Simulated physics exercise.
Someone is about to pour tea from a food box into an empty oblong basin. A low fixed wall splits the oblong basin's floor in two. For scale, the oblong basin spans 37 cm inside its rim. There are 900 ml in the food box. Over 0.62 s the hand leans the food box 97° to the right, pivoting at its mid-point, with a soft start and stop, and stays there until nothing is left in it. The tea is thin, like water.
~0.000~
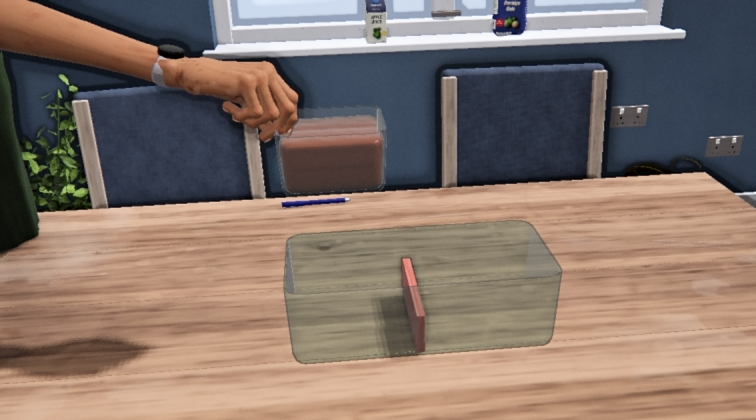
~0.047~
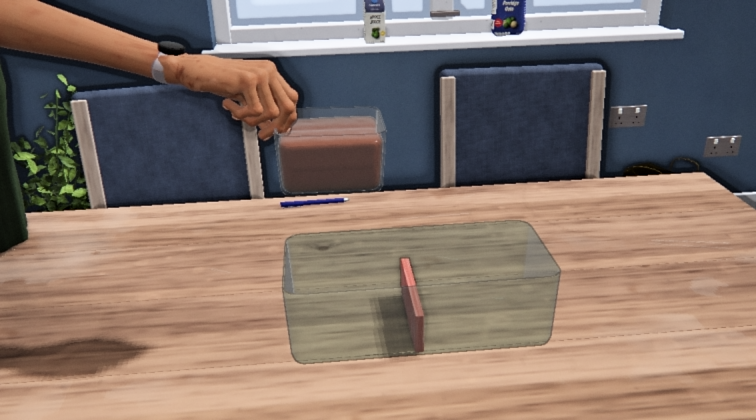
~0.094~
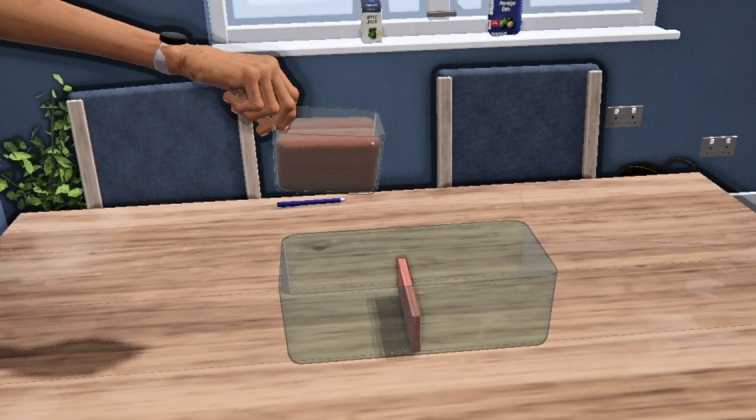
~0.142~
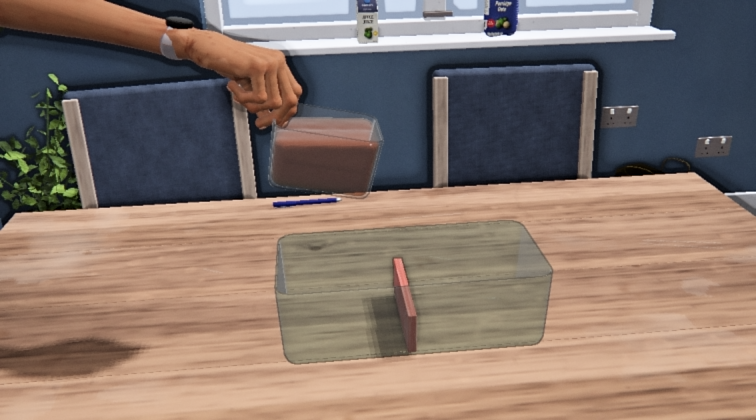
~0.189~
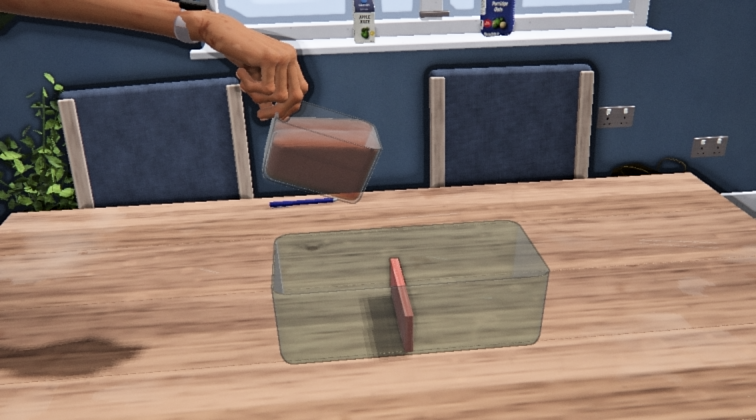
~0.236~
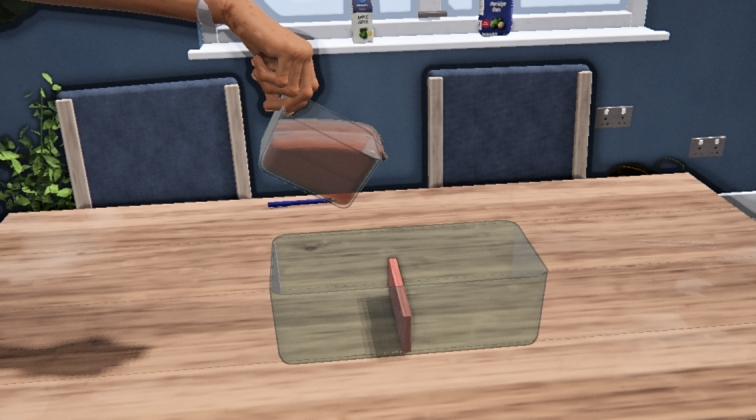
A hand tilts a clear box of reddish-brown liquid rightward above a wooden table.
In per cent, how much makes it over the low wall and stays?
Roughly 82 per cent is past the wall.
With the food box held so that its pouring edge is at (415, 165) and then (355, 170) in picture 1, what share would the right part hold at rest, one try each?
First 95, then 15 per cent.
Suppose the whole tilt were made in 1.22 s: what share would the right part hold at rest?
Then about 80 per cent.
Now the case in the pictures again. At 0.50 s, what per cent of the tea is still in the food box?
About 32 per cent.
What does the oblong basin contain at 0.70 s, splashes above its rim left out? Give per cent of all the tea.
Some 82 per cent.
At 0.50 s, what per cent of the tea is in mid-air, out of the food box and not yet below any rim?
Some 46 per cent.
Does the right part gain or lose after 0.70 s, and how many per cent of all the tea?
It goes up by about 5.
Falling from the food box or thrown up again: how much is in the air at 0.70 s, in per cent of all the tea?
Near 9 in a hundred.
After 0.50 s the tilt is 88° and 33 per cent is still to pour, 0 is left of the wall and 21 right of it.
After 0.70 s the tilt is 97° and 9 per cent is still to pour, 5 is left of the wall and 77 right of it.
After 0.90 s the tilt is 97° and 2 per cent is still to pour, 12 is left of the wall and 81 right of it.
After 1.12 s the tilt is 97° and 0 per cent is still to pour, 16 is left of the wall and 82 right of it.
In the end 17 per cent lies left of the wall, 82 right of it and 1 outside.
